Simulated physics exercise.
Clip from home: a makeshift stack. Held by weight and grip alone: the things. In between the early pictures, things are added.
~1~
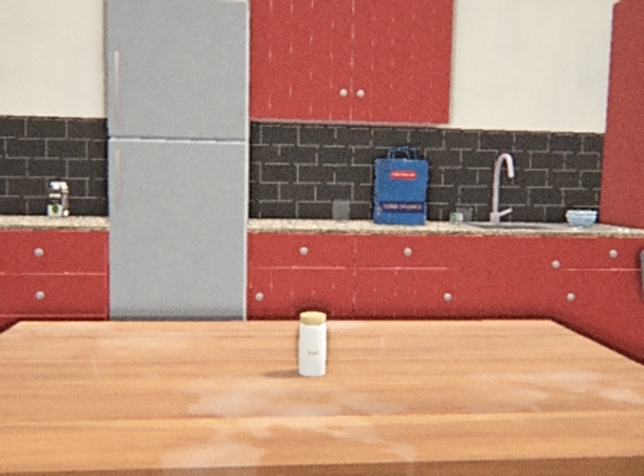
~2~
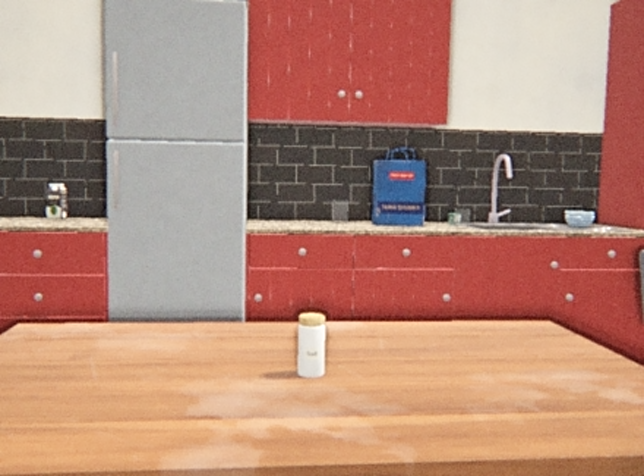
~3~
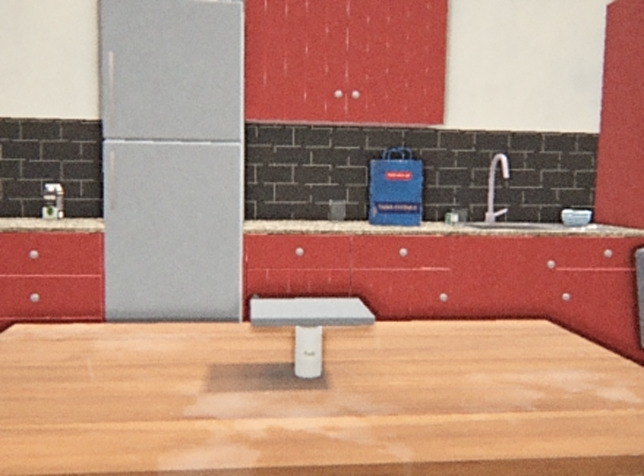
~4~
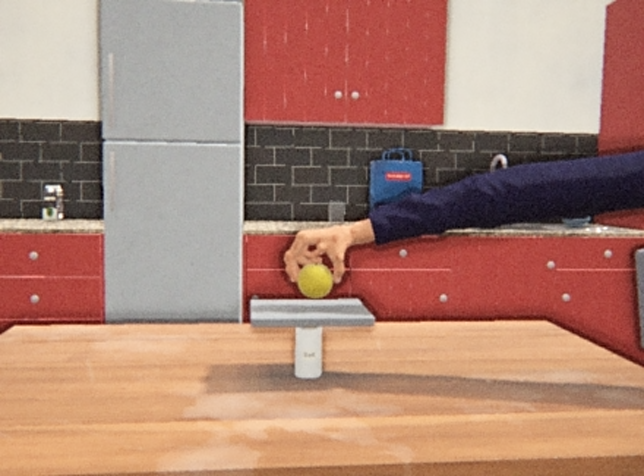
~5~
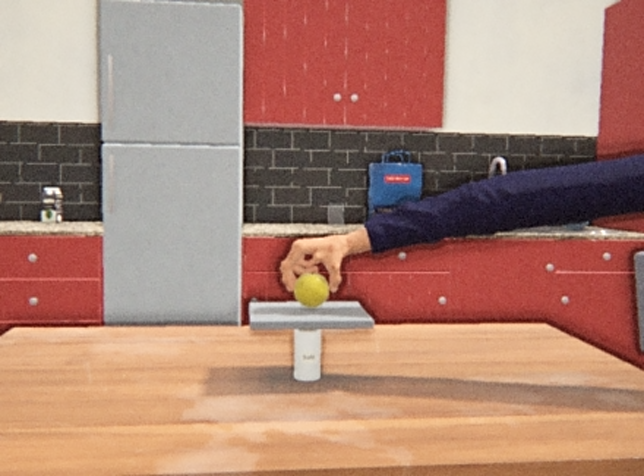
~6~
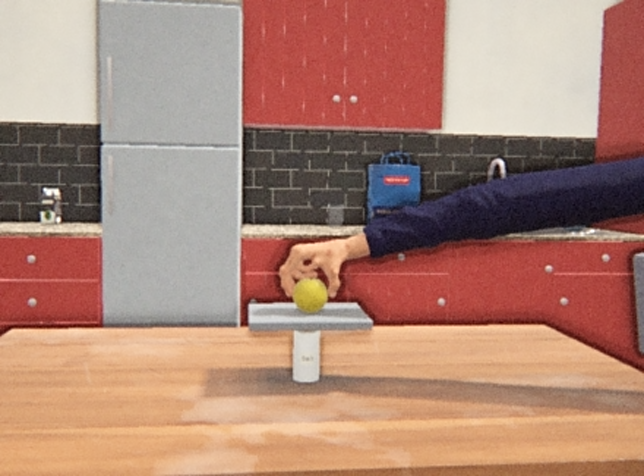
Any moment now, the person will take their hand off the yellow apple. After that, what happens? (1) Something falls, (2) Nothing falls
Nothing falls.
Then, 0.20 s after the last picture, nothing has stirred.
Then, 0.30 s after the last picture, yellow apple resting near (310, 296).
At rest, all 3 in place. Seen from the same camera at the end, yellow apple near (310, 296). The stack keeps its balance.
